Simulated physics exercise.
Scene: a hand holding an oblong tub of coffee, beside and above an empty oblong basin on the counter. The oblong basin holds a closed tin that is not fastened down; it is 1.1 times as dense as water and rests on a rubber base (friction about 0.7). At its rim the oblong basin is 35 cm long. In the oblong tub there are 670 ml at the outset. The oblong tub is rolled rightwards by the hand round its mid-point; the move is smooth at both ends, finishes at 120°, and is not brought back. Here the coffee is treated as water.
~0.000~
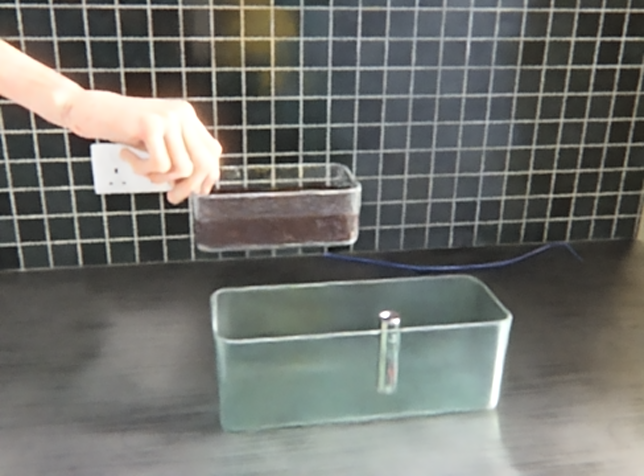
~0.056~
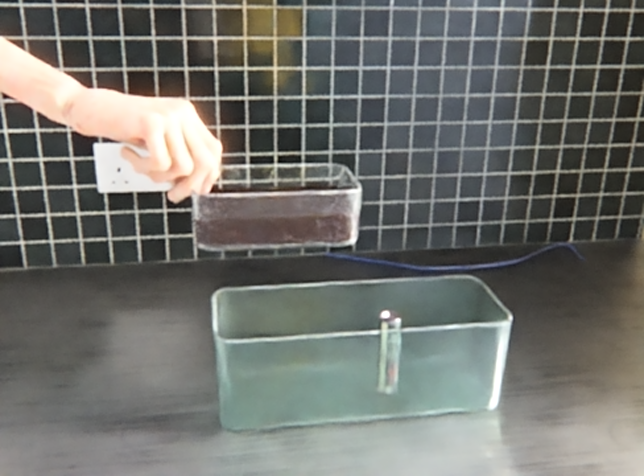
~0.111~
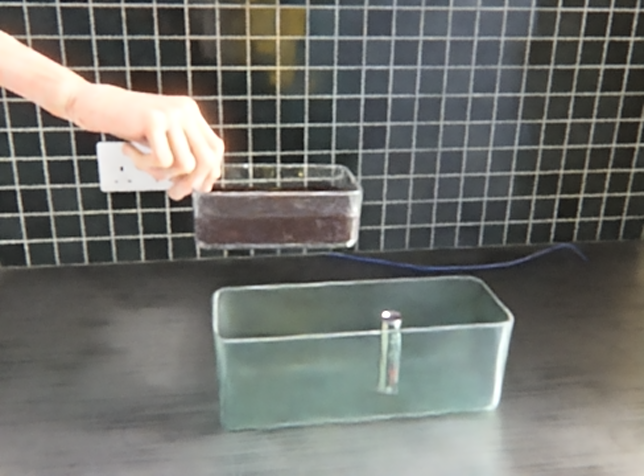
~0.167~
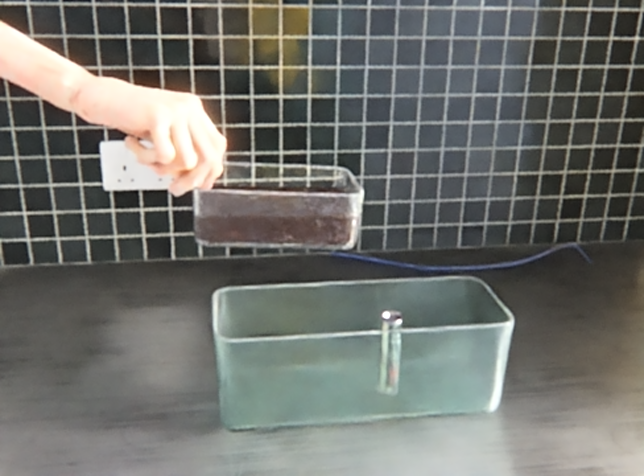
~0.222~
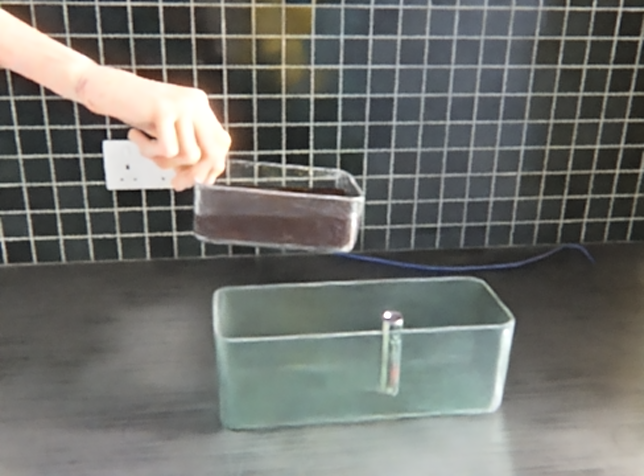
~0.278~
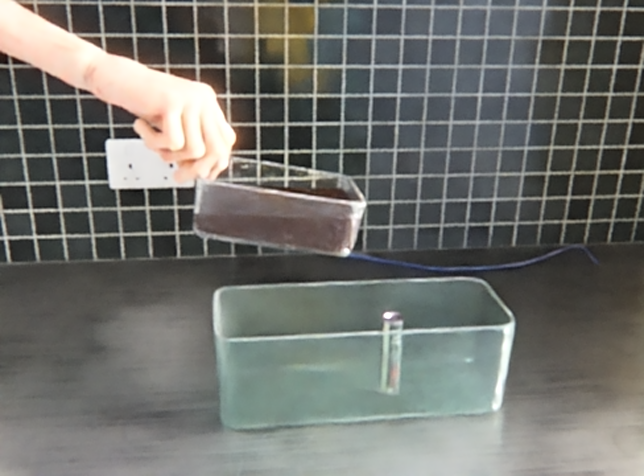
A hand reaches in from the left, holding a clear oblong tub of dark brown liquid above a dark counter, seen from the front and slightly above, before a black tiled wall with a white socket. Below it sits a larger, pale green, see-through basin with a small upright tin inside, and a blue cable lies behind. At first nearly still, the hand then smoothly tilts the tub slightly rightwards, lowering its right end, while the background drifts slightly right.
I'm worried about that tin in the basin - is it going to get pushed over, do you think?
Not tipped.
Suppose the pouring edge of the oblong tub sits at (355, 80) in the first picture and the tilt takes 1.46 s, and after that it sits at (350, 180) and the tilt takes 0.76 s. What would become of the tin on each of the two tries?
First it stays on its base; then it tips over.
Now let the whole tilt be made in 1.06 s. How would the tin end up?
The tin stays balanced.
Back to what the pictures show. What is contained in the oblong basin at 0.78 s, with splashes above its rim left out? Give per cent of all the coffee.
30 %, roughly.
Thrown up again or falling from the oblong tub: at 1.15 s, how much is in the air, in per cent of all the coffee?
Near 3 percent.
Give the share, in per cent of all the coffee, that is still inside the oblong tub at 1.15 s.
Remaining share: Approx. 4 %.
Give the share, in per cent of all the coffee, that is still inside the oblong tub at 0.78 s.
I'd put it near 34 percent.
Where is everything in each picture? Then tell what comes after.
In the first picture, it leans 0°; its right rim is at (352, 178); the coffee meets the walls at (196, 202) and (348, 196); the oblong basin's rim runs from (213, 316) to (494, 298); the tin's top is at (390, 319).
In the second picture, it leans 0°; its right rim is at (353, 179); the coffee meets the walls at (196, 201) and (349, 197).
In the third picture, it leans 2°; its right rim is at (354, 180); the coffee meets the walls at (197, 200) and (349, 197).
In the fourth picture, it leans 4°; its right rim is at (355, 183); the coffee meets the walls at (197, 199) and (350, 198).
In the fifth picture, it leans 7°; its right rim is at (356, 187); the coffee meets the walls at (198, 198) and (350, 199).
In the sixth picture, it leans 10°; its right rim is at (358, 192); the coffee meets the walls at (198, 196) and (352, 200).
By 0.78 s the tilt is 67° and 33 per cent is still to pour; the tin stands where it began.
By 1.15 s the tilt is 107° and 4 per cent is still to pour; the tin stands where it began.
By 1.54 s the tilt is 120° and 0 per cent is still to pour; the tin stands where it began.
By 1.96 s the tilt is 120° and 0 per cent is still to pour; the tin stands where it began.
At rest the tin stands where it began.
